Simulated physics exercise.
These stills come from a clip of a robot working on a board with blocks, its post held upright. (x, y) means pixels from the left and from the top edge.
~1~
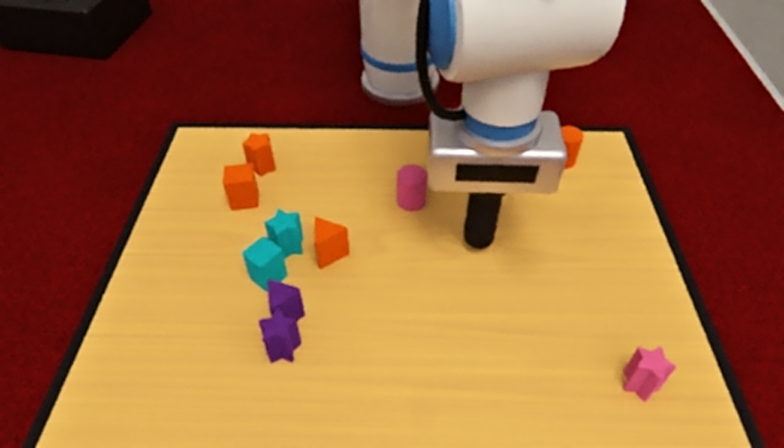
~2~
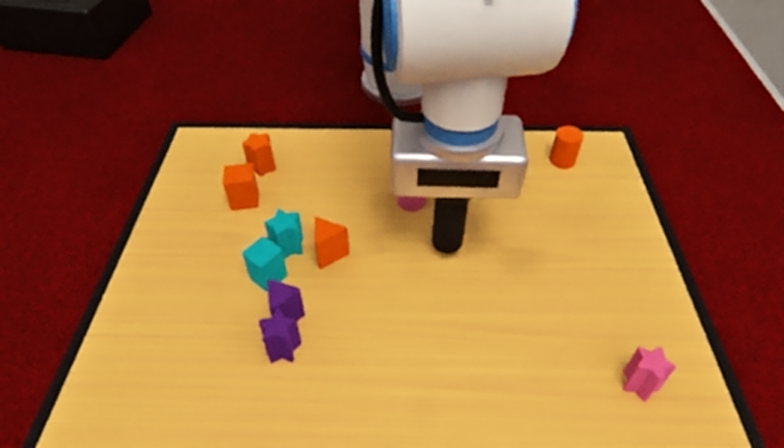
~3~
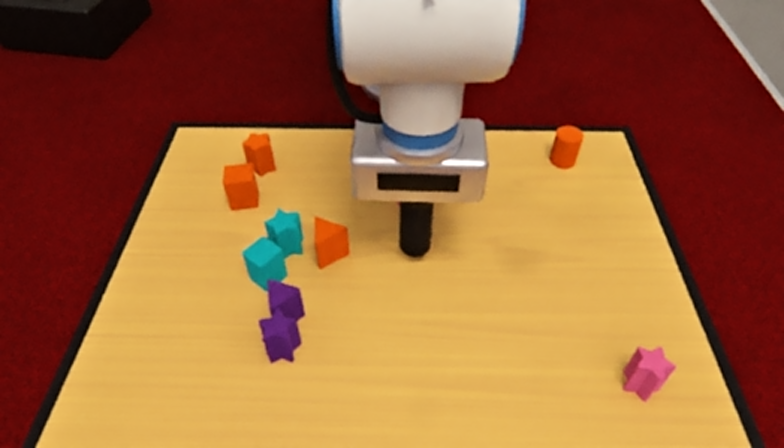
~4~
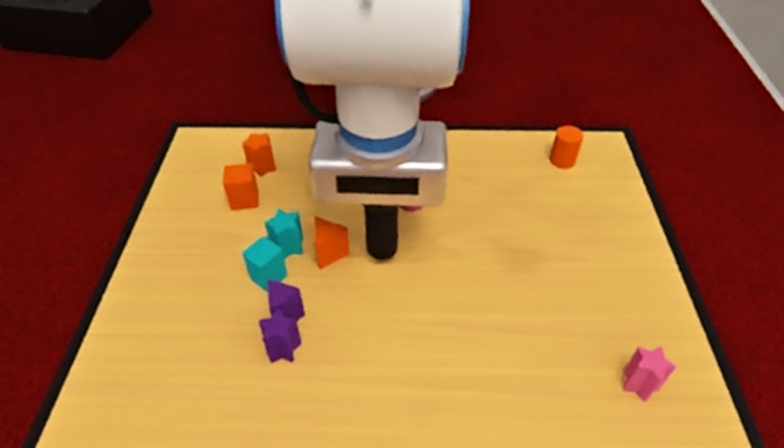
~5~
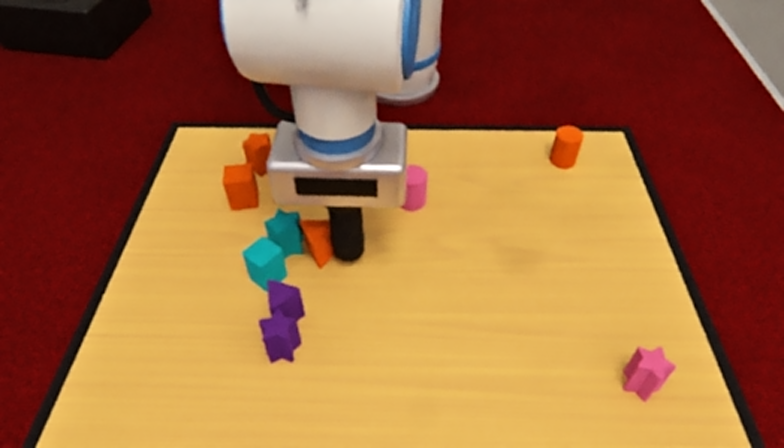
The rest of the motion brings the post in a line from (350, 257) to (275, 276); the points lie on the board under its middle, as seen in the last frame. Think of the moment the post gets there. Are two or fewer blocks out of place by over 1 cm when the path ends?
No, that is not what happens.
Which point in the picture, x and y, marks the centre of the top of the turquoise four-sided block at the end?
At roughly (236, 258).
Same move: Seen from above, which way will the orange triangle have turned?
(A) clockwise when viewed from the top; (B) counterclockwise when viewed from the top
That would be A.
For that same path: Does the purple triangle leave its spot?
Answer: No.
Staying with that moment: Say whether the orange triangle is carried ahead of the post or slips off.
My prediction: No longer in front.
Halfway along, post (311, 260); turquoise star-shaped block (270, 217); orange triangle (297, 222), turned 20° clockwise.
At the end, post (273, 269); turquoise four-sided block (236, 258), turned 30° clockwise; purple triangle not moved; turquoise star-shaped block (268, 216); orange triangle (295, 221), turned 35° clockwise.
